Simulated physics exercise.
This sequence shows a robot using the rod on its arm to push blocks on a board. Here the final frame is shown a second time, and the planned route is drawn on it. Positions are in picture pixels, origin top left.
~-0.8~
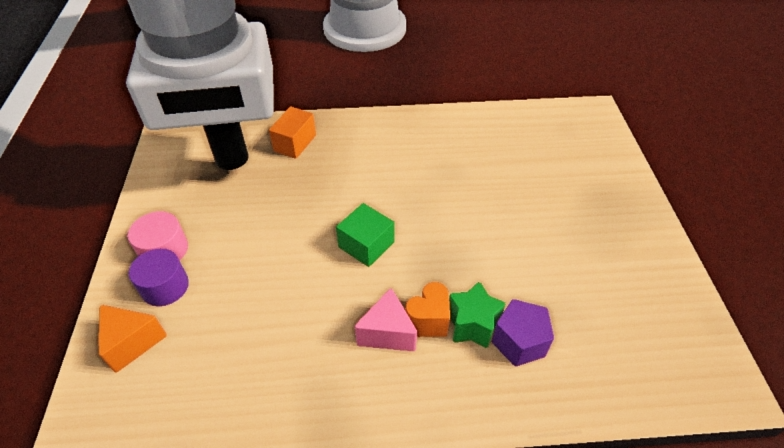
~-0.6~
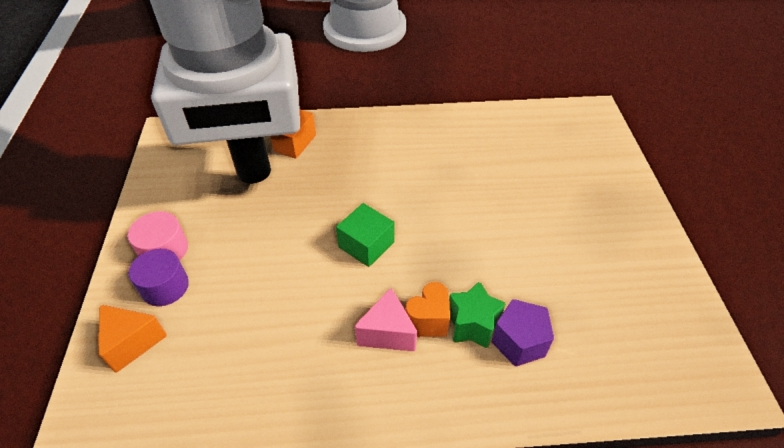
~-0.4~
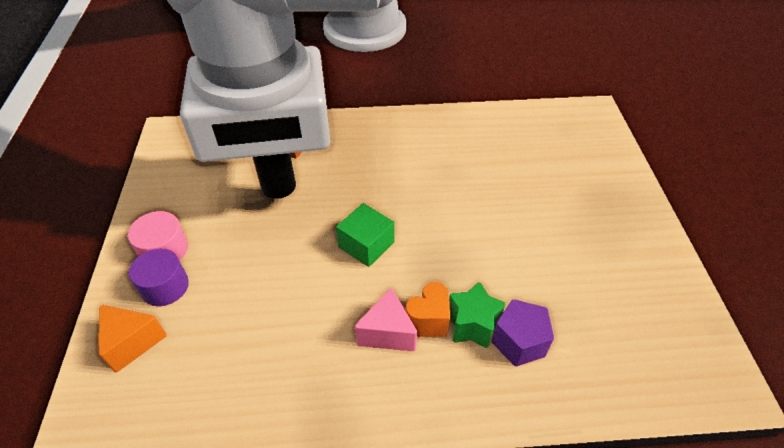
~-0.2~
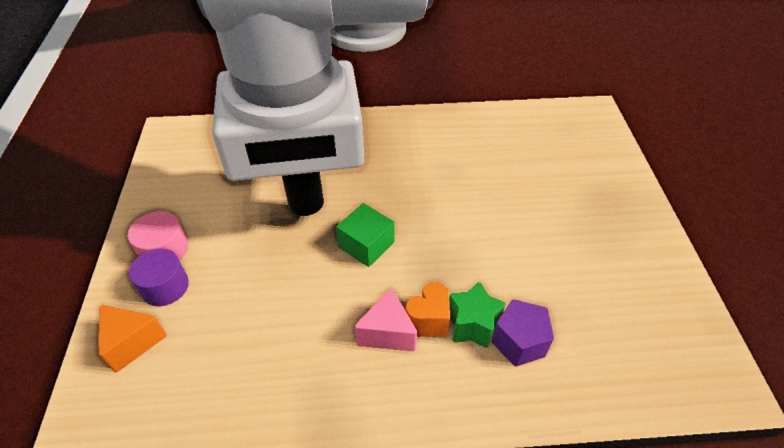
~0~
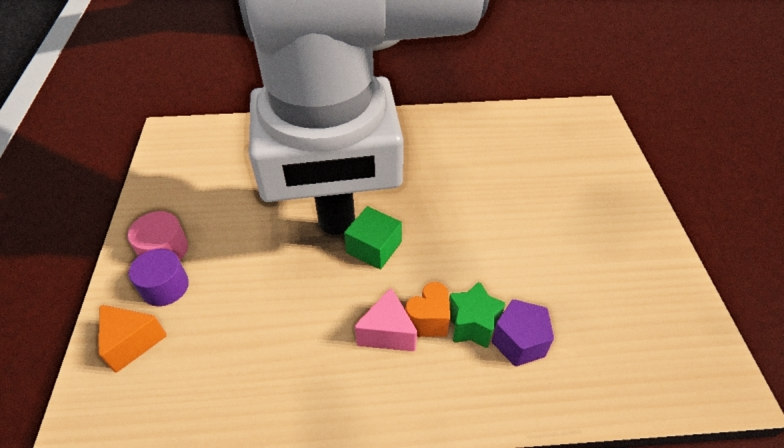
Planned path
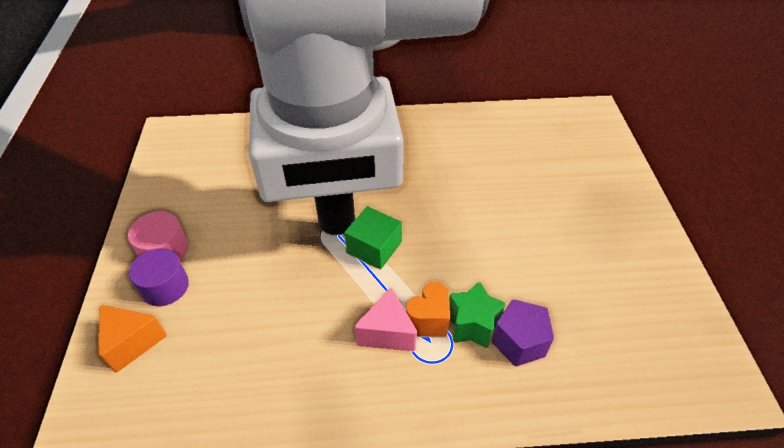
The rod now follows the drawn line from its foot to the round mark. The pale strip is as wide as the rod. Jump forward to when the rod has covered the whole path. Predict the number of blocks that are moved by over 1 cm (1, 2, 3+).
Moved: 3 or more.
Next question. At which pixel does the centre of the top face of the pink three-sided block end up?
For the centre of its top, I'd go with (397, 347).
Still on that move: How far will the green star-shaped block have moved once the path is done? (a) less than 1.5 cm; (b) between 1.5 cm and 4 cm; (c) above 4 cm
b - between 1.5 cm and 4 cm.
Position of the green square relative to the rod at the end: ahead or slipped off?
Once the path is finished, the green square lies beside or behind the rod.
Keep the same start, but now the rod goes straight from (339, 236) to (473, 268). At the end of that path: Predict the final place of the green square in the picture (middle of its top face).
The answer is (518, 261).
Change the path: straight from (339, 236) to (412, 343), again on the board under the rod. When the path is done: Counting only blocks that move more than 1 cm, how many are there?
The number will come to 3 or more.
Path on the board, from (339, 236) directly to (431, 343).
The first path, step by step. One third of the way, rod (366, 254); green square (408, 242), turned 55° anticlockwise.
Two thirds of the way, rod (398, 290); green square (414, 243), turned 65° anticlockwise; pink three-sided block (389, 328), turned 20° clockwise.
At the end, rod (433, 330); green square (414, 243), turned 65° anticlockwise; pink three-sided block (397, 347), turned 90° clockwise; orange heart-shaped block (471, 339), turned 30° anticlockwise; green star-shaped block (511, 325), turned 20° anticlockwise.
